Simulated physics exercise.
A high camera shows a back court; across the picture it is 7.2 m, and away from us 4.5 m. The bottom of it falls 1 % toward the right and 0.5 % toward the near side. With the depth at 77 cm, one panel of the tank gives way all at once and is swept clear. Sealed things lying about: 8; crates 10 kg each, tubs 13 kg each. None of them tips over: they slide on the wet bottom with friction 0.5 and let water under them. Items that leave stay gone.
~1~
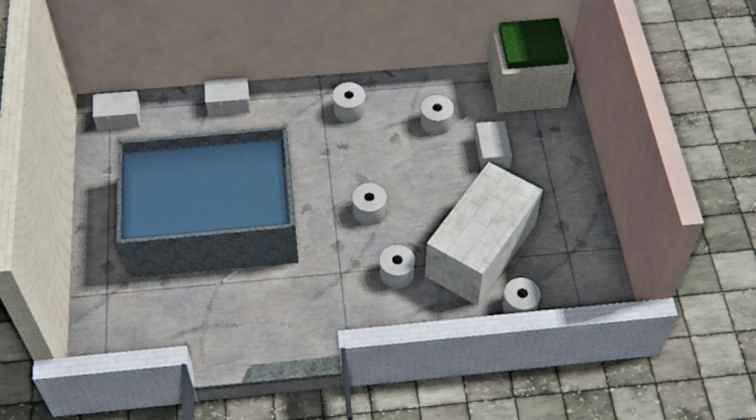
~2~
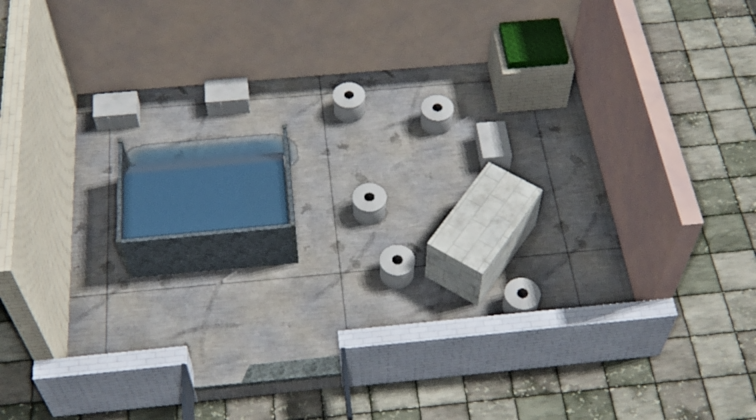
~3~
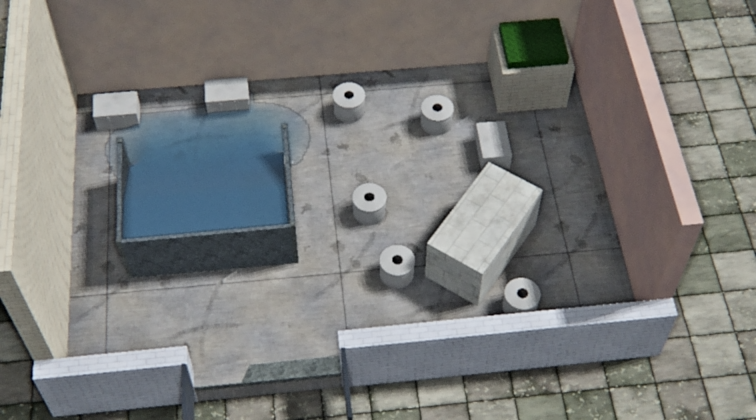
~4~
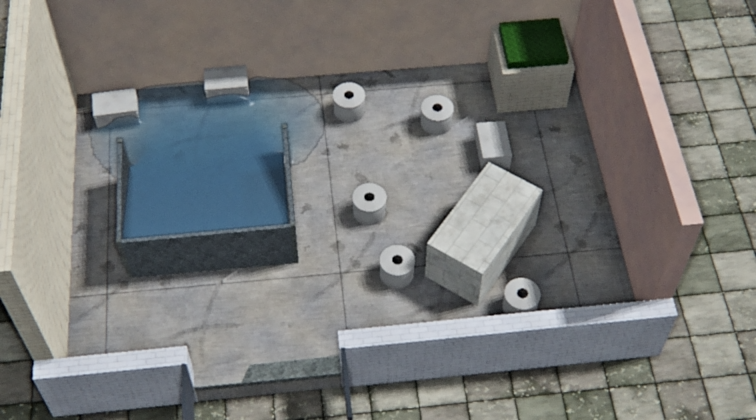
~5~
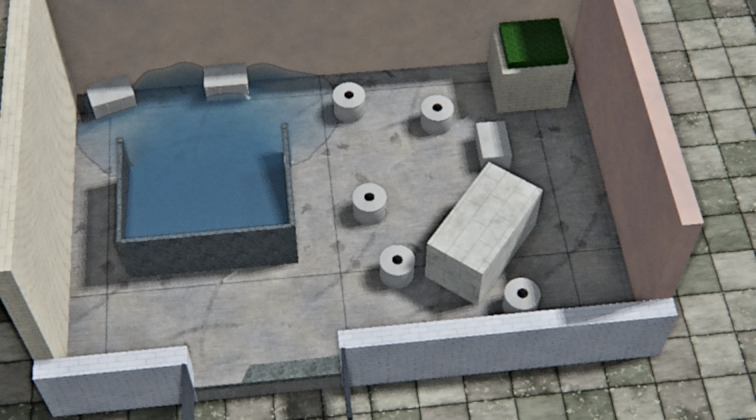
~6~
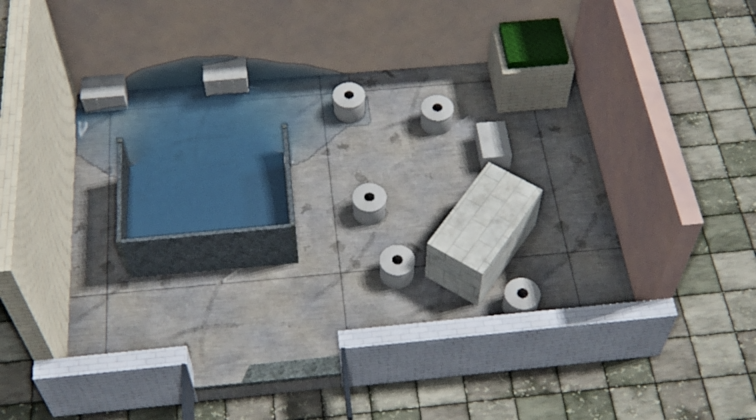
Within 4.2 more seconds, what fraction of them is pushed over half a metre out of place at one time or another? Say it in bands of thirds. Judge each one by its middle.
Mid band.
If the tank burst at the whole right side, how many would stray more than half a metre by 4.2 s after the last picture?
Then the count would be 7.
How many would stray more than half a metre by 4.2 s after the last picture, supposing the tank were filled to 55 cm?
You'd get 5 in that case.
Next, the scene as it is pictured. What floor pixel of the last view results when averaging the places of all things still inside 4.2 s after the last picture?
The centre sits near (454, 267).
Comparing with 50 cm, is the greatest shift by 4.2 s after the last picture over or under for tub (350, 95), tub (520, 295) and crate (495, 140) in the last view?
Result, in order: Overshooting / undershooting / overshooting.
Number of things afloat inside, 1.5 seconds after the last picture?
Just then, the number is 2.
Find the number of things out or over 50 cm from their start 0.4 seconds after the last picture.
I make it 0.
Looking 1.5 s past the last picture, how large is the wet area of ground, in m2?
About 15 m2.
Then, 0.4 s after the last picture 0 of 8 are over 50 cm from their spots; 2 afloat.
Then, 1.5 s after the last picture 3 of 8 are over 50 cm from their spots; 2 afloat.
Then, 2.8 s after the last picture 5 of 8 are over 50 cm from their spots; 3 afloat.
Then, 4.2 s after the last picture 5 of 8 are over 50 cm from their spots, and 5 have been at some point; 3 afloat.
